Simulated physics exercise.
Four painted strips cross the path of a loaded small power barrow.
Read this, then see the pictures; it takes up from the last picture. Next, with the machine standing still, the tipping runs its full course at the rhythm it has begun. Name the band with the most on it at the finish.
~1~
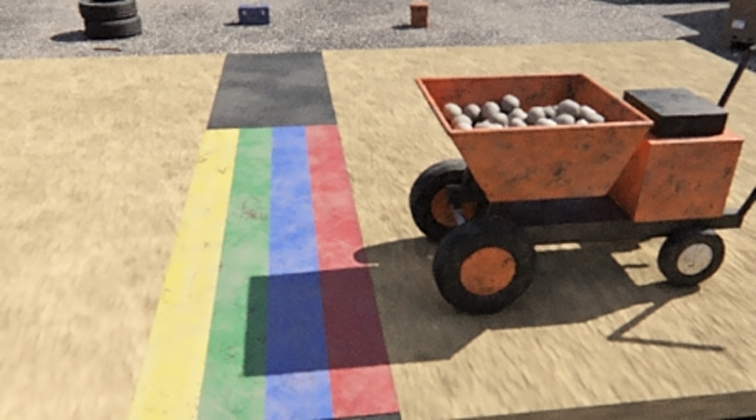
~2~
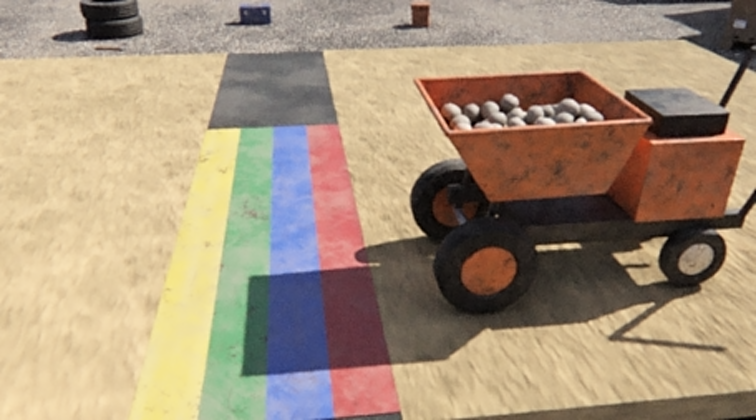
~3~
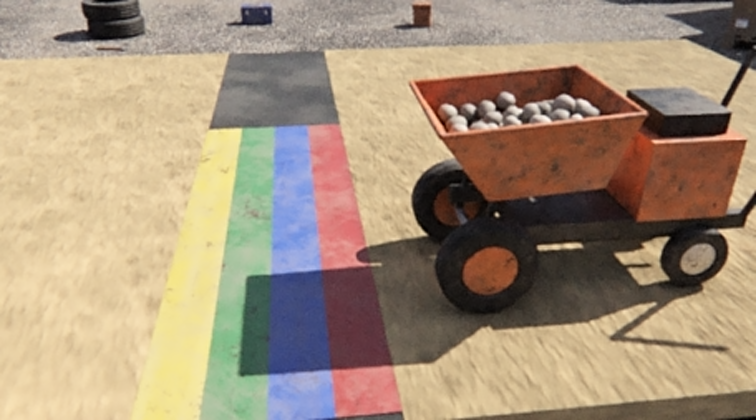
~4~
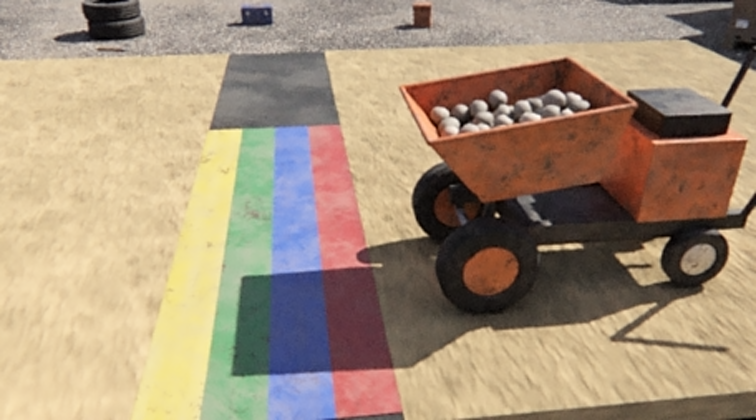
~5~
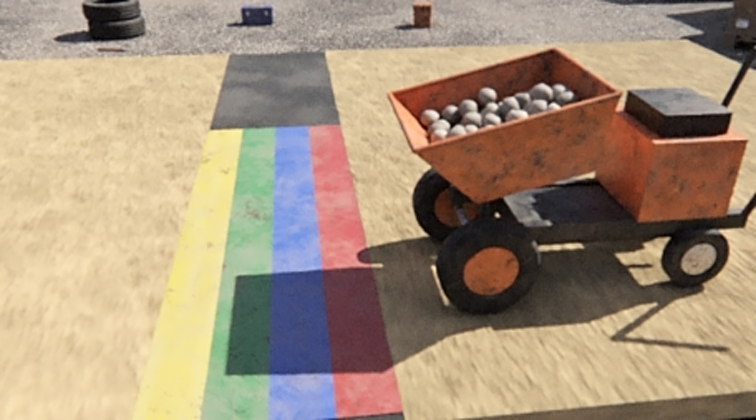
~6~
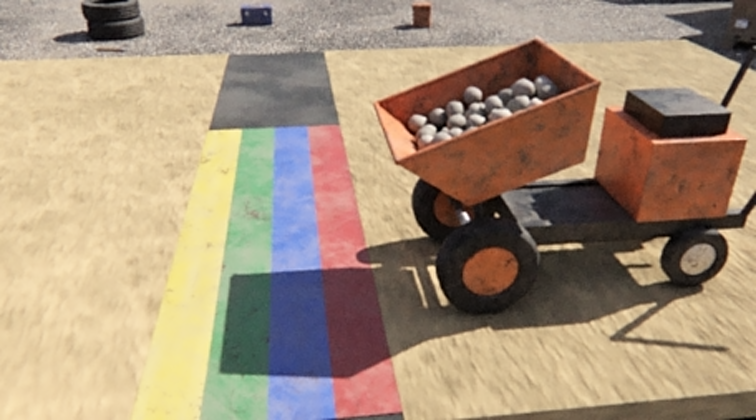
The blue one.
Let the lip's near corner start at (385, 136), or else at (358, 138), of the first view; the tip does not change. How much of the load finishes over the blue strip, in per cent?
First spot: About 10 percent; second spot: About 0 percent.
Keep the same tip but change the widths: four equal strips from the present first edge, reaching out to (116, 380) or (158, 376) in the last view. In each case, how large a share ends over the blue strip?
The first one comes out at 40 percent, while the second comes out at 40 percent.
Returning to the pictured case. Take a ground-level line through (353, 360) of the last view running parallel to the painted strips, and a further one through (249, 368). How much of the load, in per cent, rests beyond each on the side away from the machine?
Respectively 80 and 20 %.
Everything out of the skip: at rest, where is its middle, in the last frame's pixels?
At about (278, 279).
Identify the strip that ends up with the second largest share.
That green strip.
Soon after the last picture, skip tipped steeply; all in the skip.
A little later, skip tipped right over; most in the skip; a small part over the blue strip; a stray few over the green strip.
Later still, skip tipped right over; about a quarter in the skip; a stray few over the red strip; about a third over the blue strip; about a quarter over the green strip; a small part over the yellow strip; a stray few off the paint.
At rest, skip tipped right over; about a quarter in the skip; a small part over the red strip; about a third over the blue strip; about a quarter over the green strip; a small part over the yellow strip; a stray few off the paint.
